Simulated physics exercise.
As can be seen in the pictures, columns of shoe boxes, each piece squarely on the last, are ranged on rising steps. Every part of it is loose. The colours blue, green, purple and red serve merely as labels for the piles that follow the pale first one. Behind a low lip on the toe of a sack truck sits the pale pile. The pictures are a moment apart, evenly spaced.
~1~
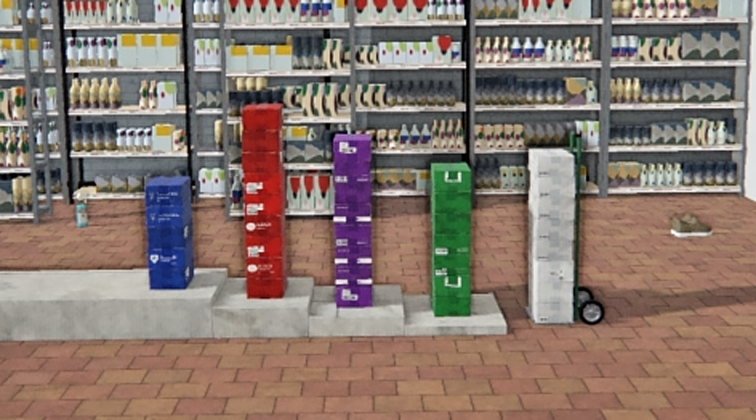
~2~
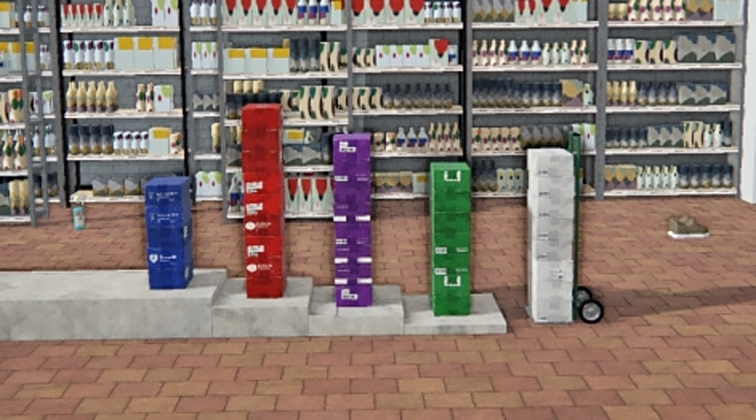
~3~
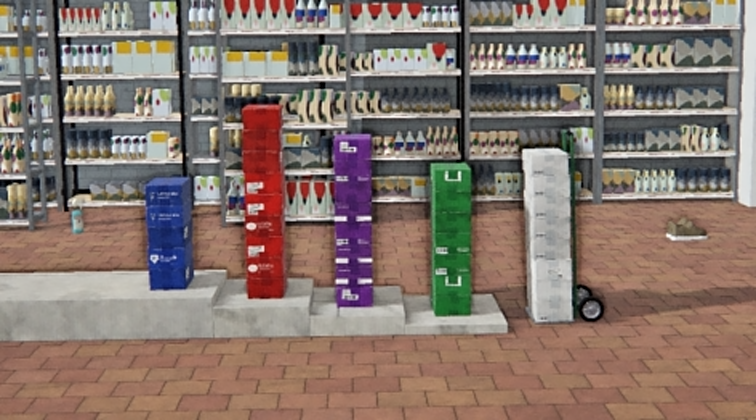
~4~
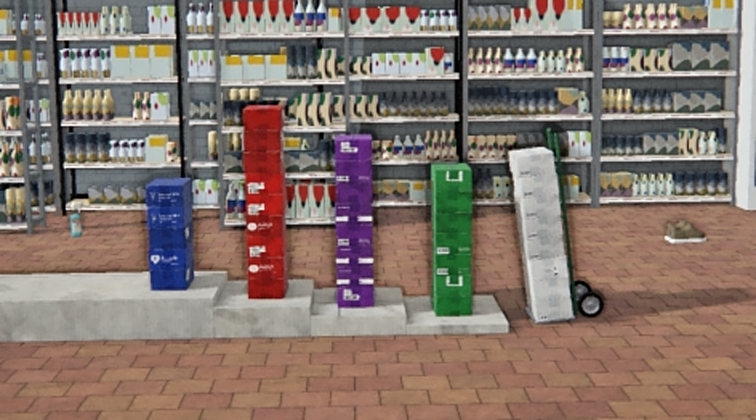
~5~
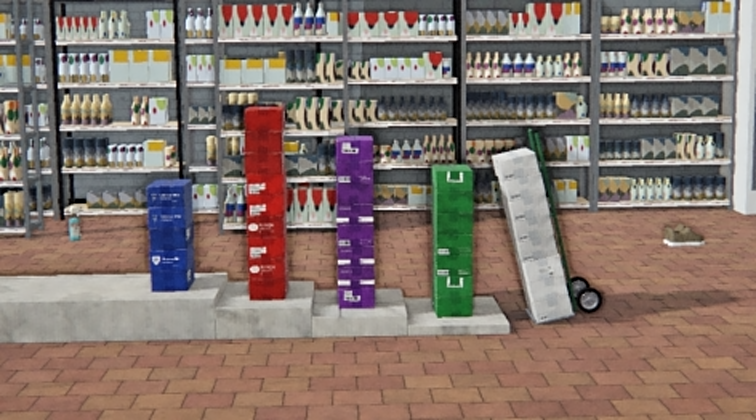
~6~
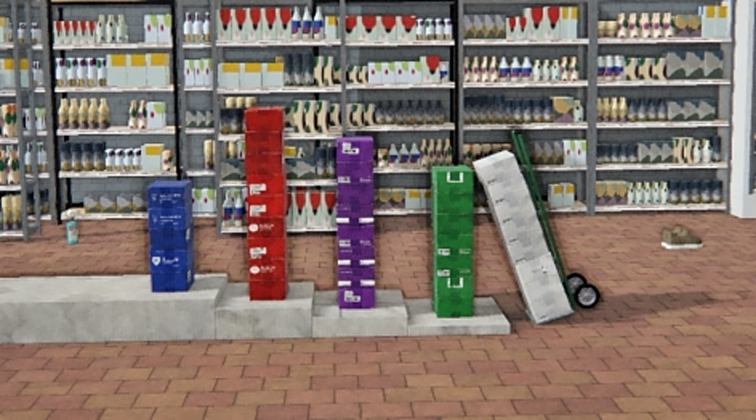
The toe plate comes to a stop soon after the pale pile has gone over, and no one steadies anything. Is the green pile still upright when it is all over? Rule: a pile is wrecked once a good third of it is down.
No.
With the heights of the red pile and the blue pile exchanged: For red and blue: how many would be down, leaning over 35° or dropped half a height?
Down at the end: Red 5, blue 9.
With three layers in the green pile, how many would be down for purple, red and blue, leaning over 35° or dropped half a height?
The numbers come out as purple 0, red 0 and blue 0.
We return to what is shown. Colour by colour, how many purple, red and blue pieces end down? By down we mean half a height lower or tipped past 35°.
Pieces down at the end - purple: 8, red: 9, blue: 5.
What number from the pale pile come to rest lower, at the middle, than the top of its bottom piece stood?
Count = 0.
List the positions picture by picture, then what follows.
In the first frame (pixels give the middle of a visible side; the camera moves round a little), truck frame (579, 174) level; top green box (453, 181); top red box (261, 120); none of the others has stirred.
The second frame shows truck frame (578, 173) level; top green box (452, 180).
The third frame shows truck frame (573, 172) rocked barely; top green box (453, 180).
The fourth frame shows truck frame (560, 170) rocked a little, top of the pale pile leaning a little; top green box (454, 181); none of the others has stirred.
The fifth frame shows truck frame (544, 169) rocked a little, top of the pale pile leaning a little; top green box (455, 181); none of the others has stirred.
The sixth frame shows truck frame (531, 169) rocked clearly, top of the pale pile leaning clearly; top green box (455, 182); top red box (264, 121); none of the others has stirred.
Shortly afterwards, 8 of the pale pile down; none of the 7 green boxes down (0 of 29 in all colours); top green box tilted a little.
Next, 8 of the pale pile down; 7 of the 7 green boxes down (7 of 29 in all colours); top green box tilted clearly, about its own height lower; top purple box tilted clearly.
Some moments later, 8 of the pale pile down; 7 of the 7 green boxes down (17 of 29 in all colours); top green box tilted well over, some two heights lower; top purple box tilted well over, some two heights lower.
Afterwards, 8 of the pale pile down; 7 of the 7 green boxes down (29 of 29 in all colours); top green box tilted well over, some two heights lower; top blue box tilted steeply, some three heights lower.
In the end, 8 of the pale pile down; 7 of the 7 green boxes down (29 of 29 in all colours); top green box tilted well over, some two heights lower; top red box upside down. From the last view, middles, top green box near (314, 231), top red box near (19, 295).
